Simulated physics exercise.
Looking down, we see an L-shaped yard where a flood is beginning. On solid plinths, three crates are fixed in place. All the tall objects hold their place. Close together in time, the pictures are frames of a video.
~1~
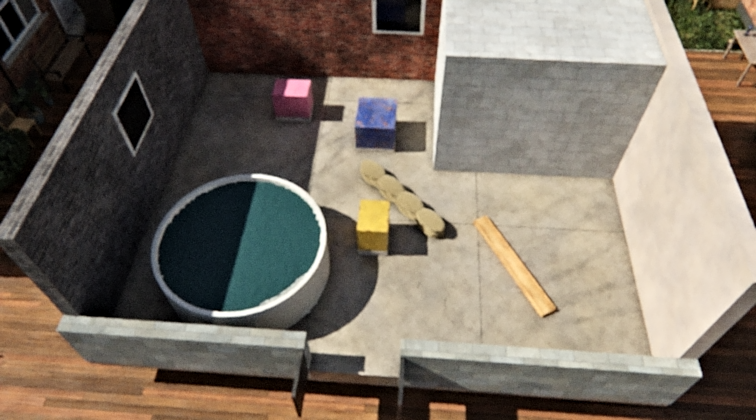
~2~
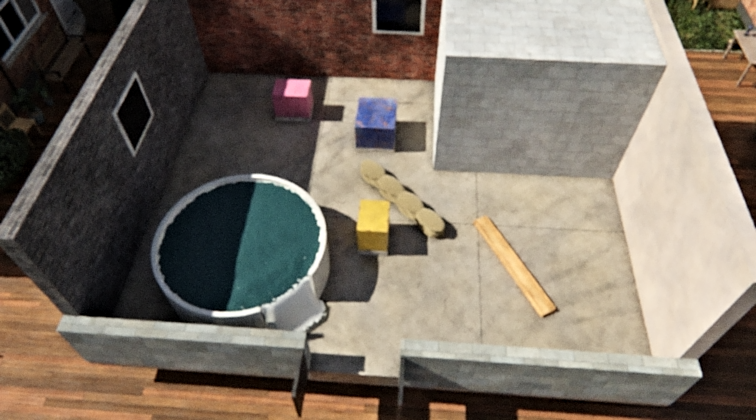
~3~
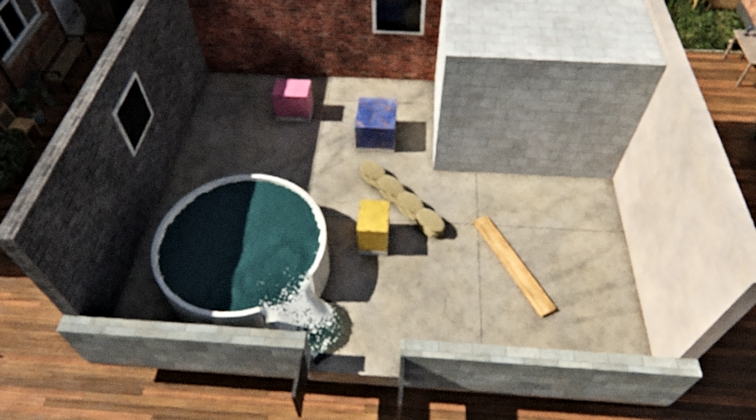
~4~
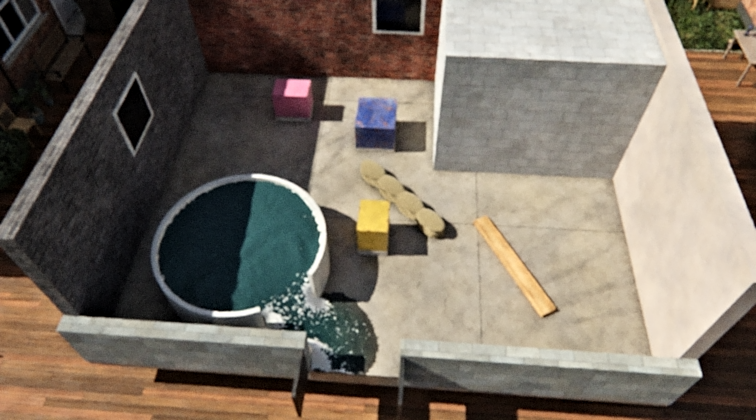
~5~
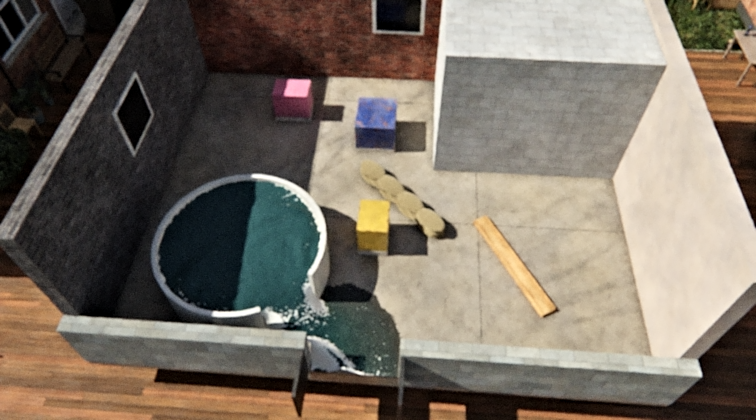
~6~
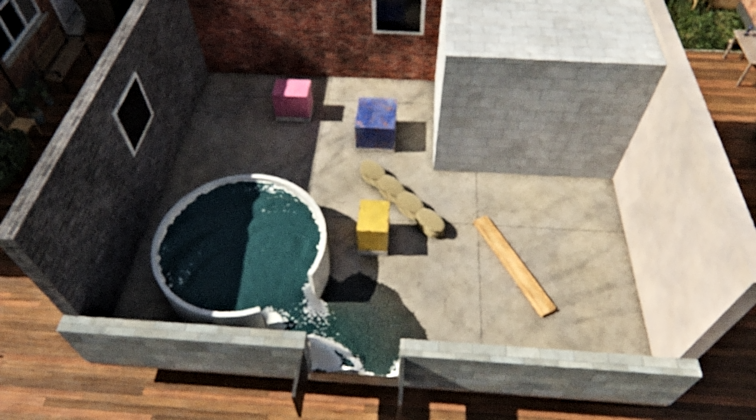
In this clip, a round white pool stands in a walled yard with pink, blue and yellow blocks and a plank; a panel opens at its lower right side, and water pours out, spreading across the floor toward the wall opening.
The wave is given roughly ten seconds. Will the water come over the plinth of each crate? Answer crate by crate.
The blue crate: Yes, water reaches it. The pink crate: No, it stays dry. The yellow crate: No, it stays dry.
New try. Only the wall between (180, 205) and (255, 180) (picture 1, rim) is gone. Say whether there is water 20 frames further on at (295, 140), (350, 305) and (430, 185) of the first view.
Drenched; spared; spared.
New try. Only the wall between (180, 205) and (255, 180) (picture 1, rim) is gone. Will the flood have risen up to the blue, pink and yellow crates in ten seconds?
In my view the blue crate gets reached; as for the pink crate, it gets reached; the yellow crate gets reached.
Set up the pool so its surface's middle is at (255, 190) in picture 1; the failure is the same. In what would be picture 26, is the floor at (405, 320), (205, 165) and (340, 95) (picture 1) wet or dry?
In that order: Wet, clear, free of water.
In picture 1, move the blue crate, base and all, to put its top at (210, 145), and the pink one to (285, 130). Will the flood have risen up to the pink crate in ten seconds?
The pink crate simply stays high and dry.
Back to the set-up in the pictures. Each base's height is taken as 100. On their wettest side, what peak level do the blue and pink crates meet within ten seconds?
The first comes to 200 per cent and the second to 30 per cent.
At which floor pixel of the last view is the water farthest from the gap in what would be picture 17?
My guess would be about (652, 378).
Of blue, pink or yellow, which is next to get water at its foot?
My answer: The yellow one.
A moment on, water covers 15 % of the floor; the blue crate not reached, the pink crate not reached, the yellow crate not reached.
Next, water covers 25 % of the floor; the blue crate not reached, the pink crate not reached, the yellow crate not reached.
Then, water covers 40 % of the floor; the blue crate not reached, the pink crate not reached, the yellow crate not reached.
Later, water covers 60 % of the floor; the blue crate water round its plinth, the pink crate not reached, the yellow crate water round its plinth.
In the end, water covers 85 % of the floor; the blue crate was topped, the pink crate stayed above the water, the yellow crate stayed above the water.
